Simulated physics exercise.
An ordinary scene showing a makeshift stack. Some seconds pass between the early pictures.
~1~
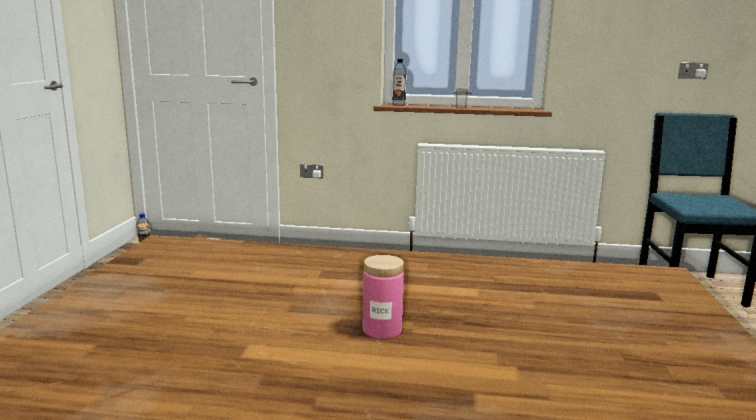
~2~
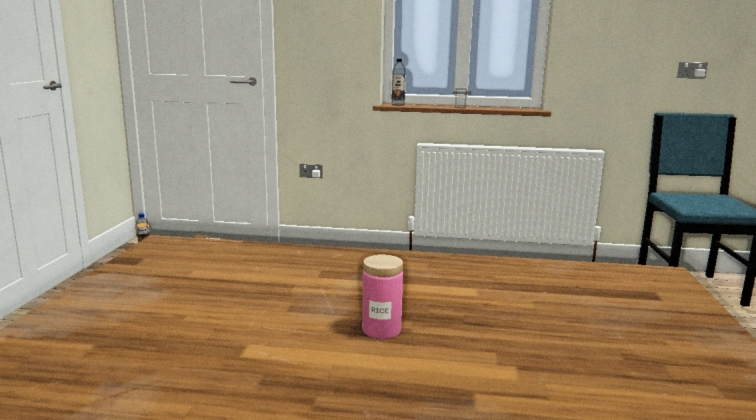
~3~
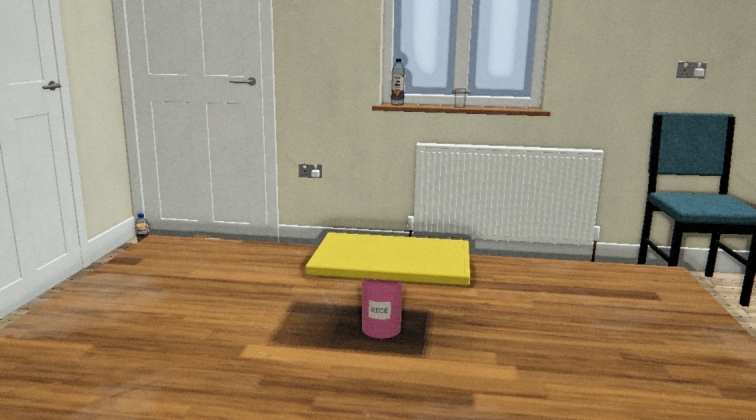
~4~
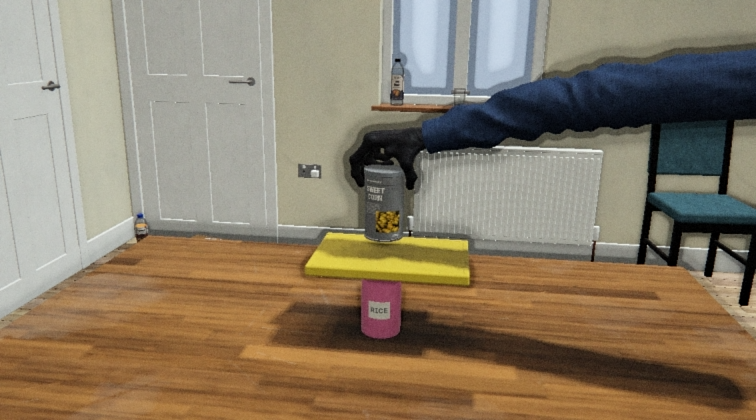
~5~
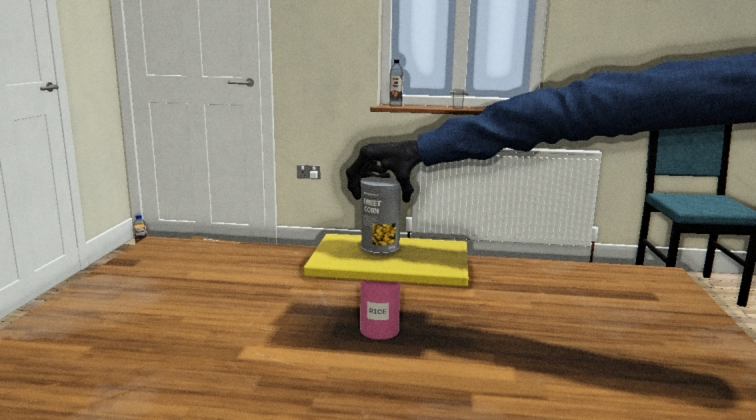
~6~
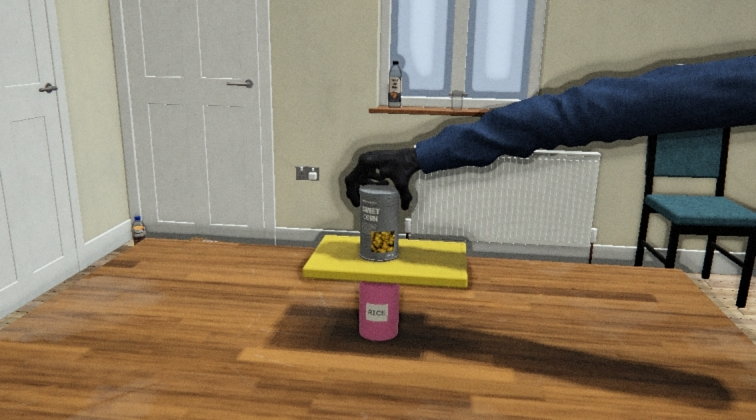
A yellow slab appears on top of a pink jar with a pale lid on a wooden table, then a black-gloved hand in a blue sleeve lowers a grey tin onto the slab and keeps holding it.
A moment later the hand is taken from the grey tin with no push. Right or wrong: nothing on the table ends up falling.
Right.
Then, 0.30 s after the last picture, nothing has stirred.
Then, 0.70 s after the last picture, grey tin resting near (380, 223).
At rest, all 3 in place. Seen from the same camera at the end, grey tin near (380, 223). The stack keeps its balance.
